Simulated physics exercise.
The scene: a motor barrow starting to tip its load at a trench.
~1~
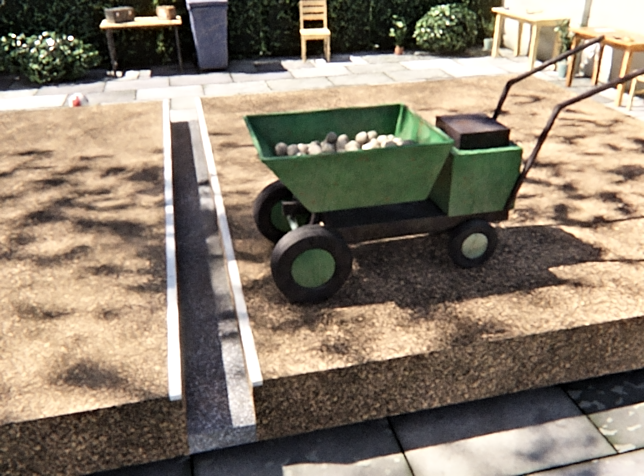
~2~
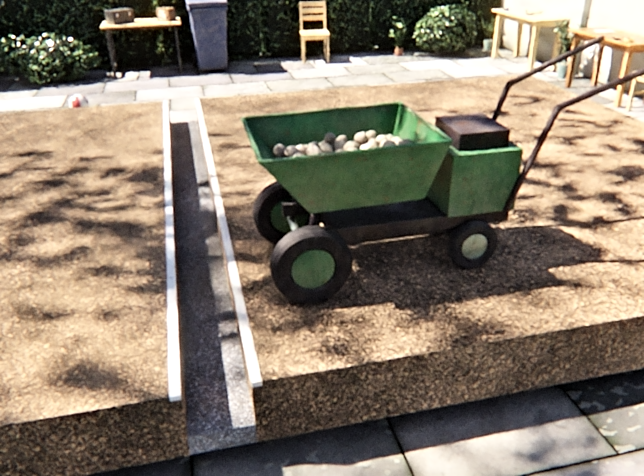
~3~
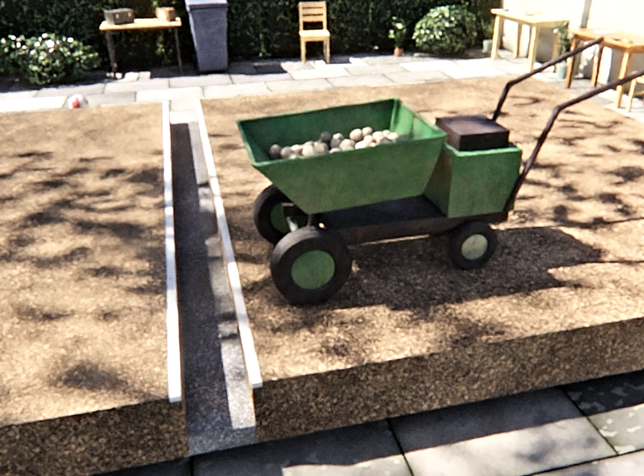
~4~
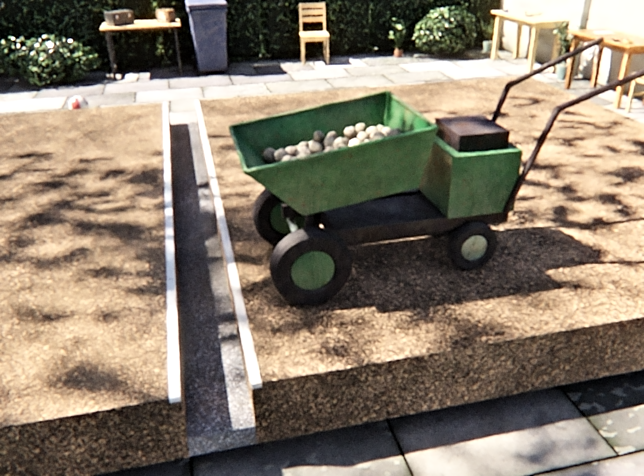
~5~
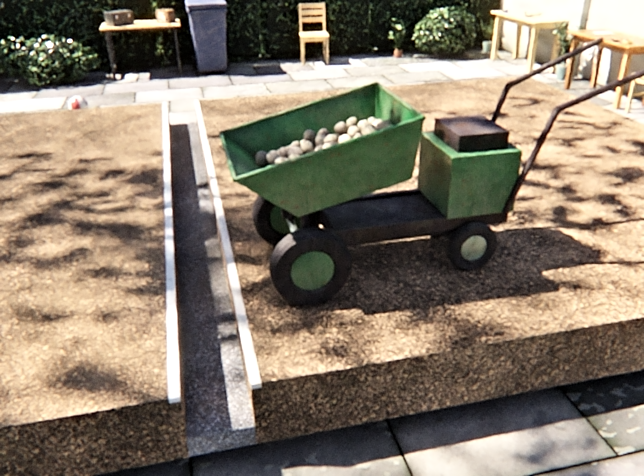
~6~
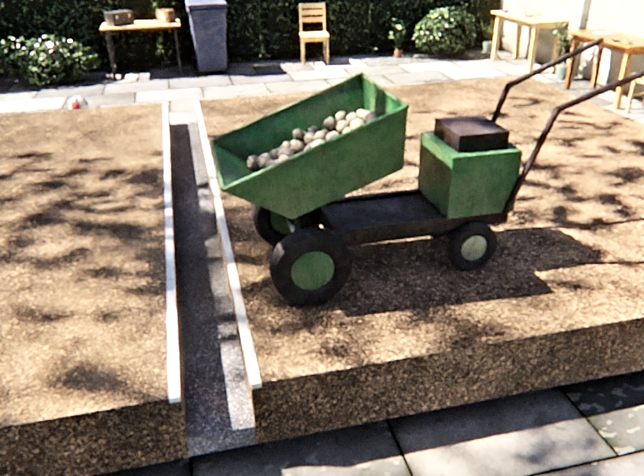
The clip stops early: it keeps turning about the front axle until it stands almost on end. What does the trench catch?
The trench takes only the smaller part.
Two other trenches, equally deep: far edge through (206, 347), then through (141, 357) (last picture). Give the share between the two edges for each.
The first gives 0 %, the second 80 %.
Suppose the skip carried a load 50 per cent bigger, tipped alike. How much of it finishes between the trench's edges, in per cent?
Roughly 20 in a hundred.
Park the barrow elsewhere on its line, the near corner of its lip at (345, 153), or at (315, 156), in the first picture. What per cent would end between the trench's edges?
The first gives 70 %, the second 100 %.
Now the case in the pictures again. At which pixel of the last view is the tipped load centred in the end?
Close to (142, 282).
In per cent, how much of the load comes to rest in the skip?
Roughly 20 in a hundred.
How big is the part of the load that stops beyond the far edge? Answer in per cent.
It comes to 60 per cent or so.
Soon, skip tipped steeply; all in the skip.
A while on, skip tipped right over; about two thirds in the skip; a stray few in or heaped over the trench; about a quarter beyond it.
Towards the end, skip tipped right over; about a quarter in the skip; a small part in or heaped over the trench; about two thirds beyond it.
Finally, skip tipped right over; about a quarter in the skip; about a quarter in or heaped over the trench; about two thirds beyond it.
